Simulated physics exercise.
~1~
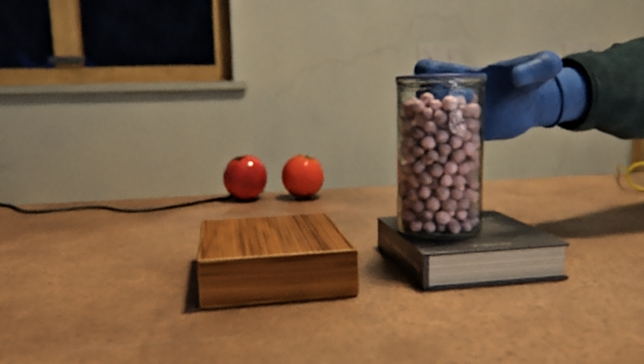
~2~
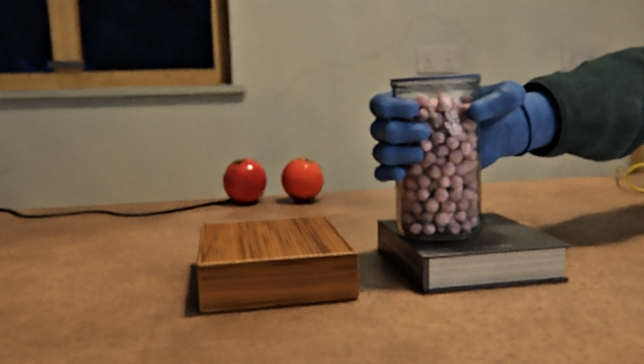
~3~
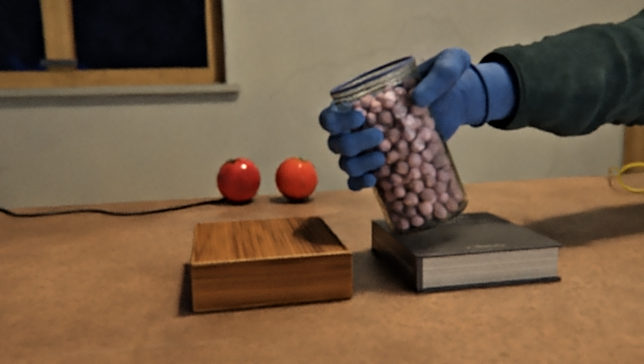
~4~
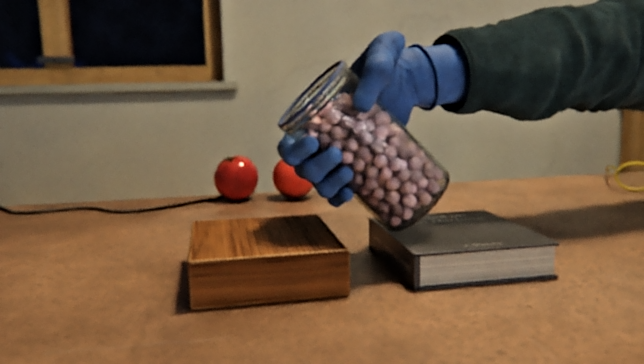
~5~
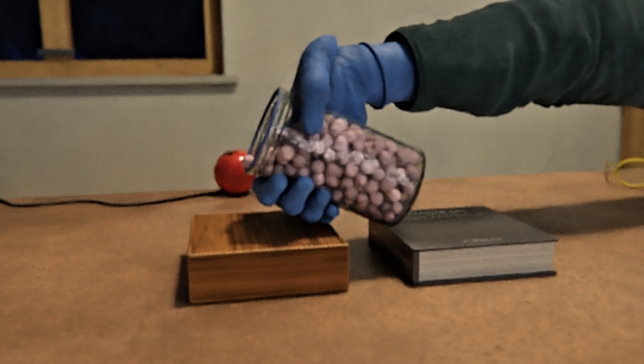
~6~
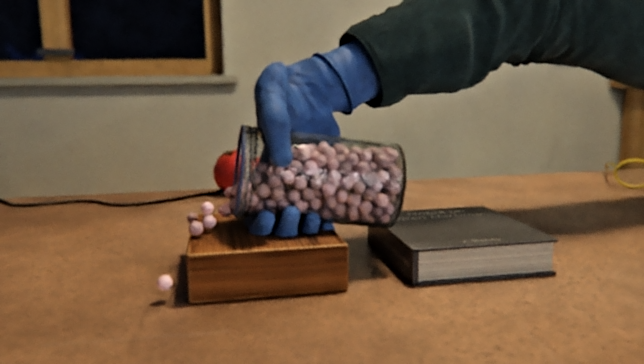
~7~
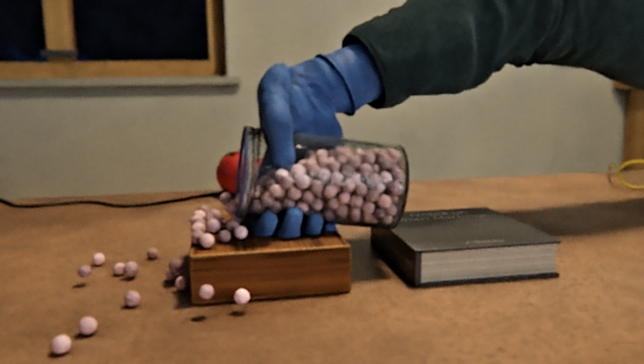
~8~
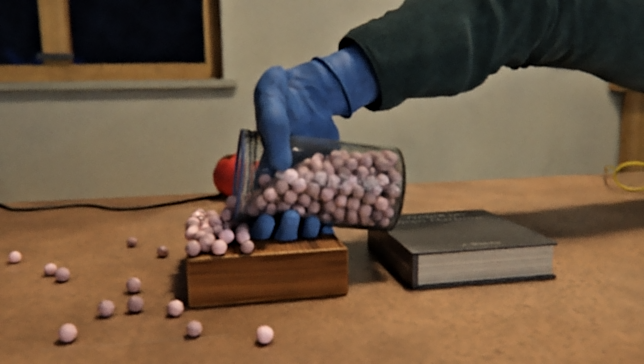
On a brown tabletop, a blue-gloved hand tips a glass jar leftward onto a wooden block, spilling some pale pink balls.
